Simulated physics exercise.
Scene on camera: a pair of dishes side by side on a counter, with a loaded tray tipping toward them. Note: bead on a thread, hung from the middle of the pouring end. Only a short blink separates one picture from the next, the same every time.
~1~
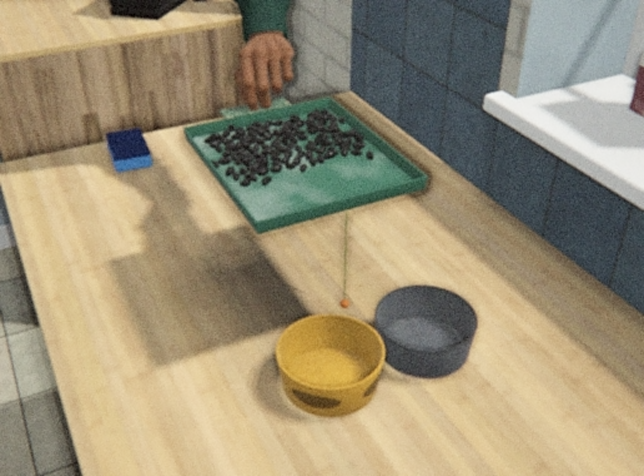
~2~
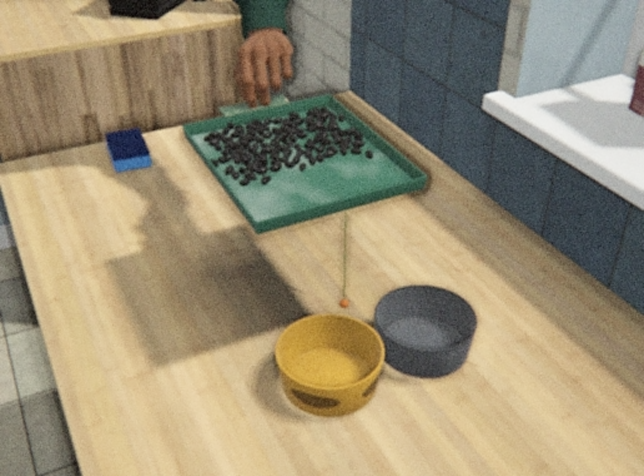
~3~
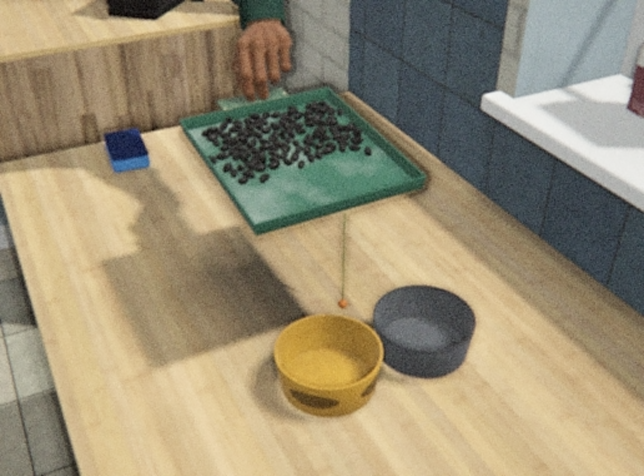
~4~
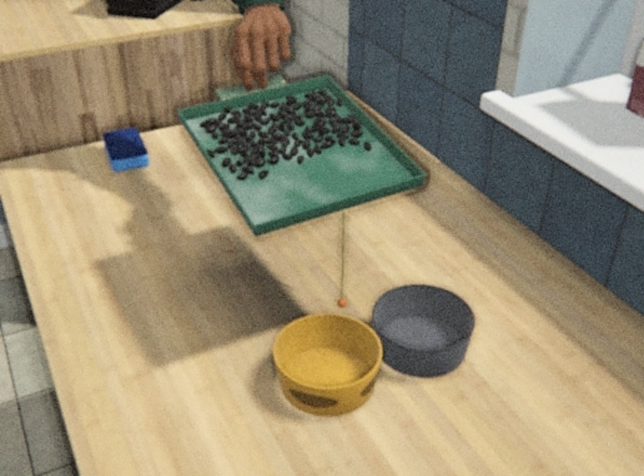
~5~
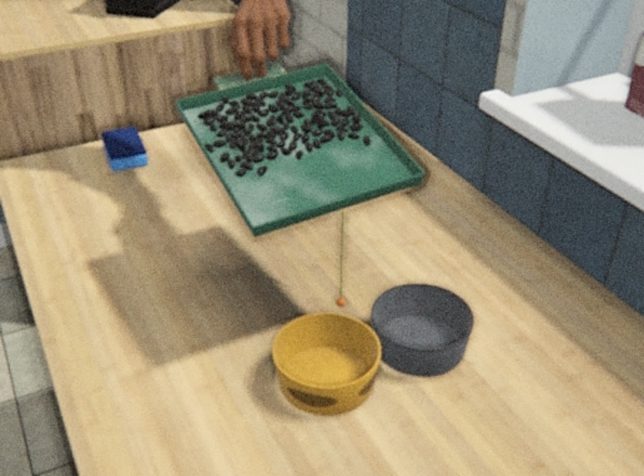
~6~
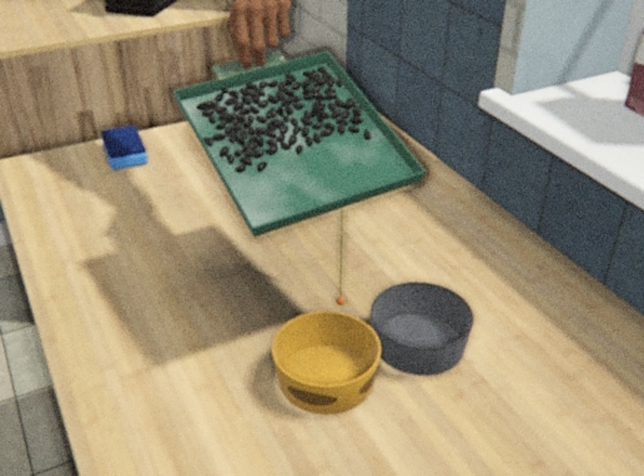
On a wooden counter beside blue tiles, a hand at the far end of a green tray of black beans gradually raises it, tilting the tray toward a yellow dish and a gray dish, while a bead hangs from its near edge.
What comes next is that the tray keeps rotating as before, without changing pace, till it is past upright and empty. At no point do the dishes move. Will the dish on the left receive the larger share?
Yes: My bet is the dish over on the left is left holding more.
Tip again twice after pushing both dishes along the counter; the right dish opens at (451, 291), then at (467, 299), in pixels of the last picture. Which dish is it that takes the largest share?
One: Left. Two: Left.
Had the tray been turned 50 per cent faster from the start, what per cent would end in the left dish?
Near 60 %.
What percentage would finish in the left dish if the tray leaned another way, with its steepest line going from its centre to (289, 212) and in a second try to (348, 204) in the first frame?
Around 50 per cent first, around 40 per cent next.
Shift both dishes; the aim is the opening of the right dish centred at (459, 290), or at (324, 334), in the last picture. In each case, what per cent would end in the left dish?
First position: Some 20 %; second position: Some 10 %.
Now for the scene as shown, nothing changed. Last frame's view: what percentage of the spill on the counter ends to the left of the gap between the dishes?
Around 80 %.
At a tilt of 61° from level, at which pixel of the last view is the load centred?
In the last view, the load is centred close to (300, 186).
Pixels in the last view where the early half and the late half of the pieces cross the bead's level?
First roughly (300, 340), then roughly (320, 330).
Shortly afterwards, tray tipped steeply; all but a few on the tray; a little in the air.
Next, tray tipped past a quarter turn; the bulk on the tray; a little in the left dish; a little outside both; only a few in the air.
Some moments later, tray tipped past a quarter turn; near two thirds in the left dish; a little in the right dish; near a quarter outside both.
In the end, tray tipped past a quarter turn; near two thirds in the left dish; a little in the right dish; near a quarter outside both.
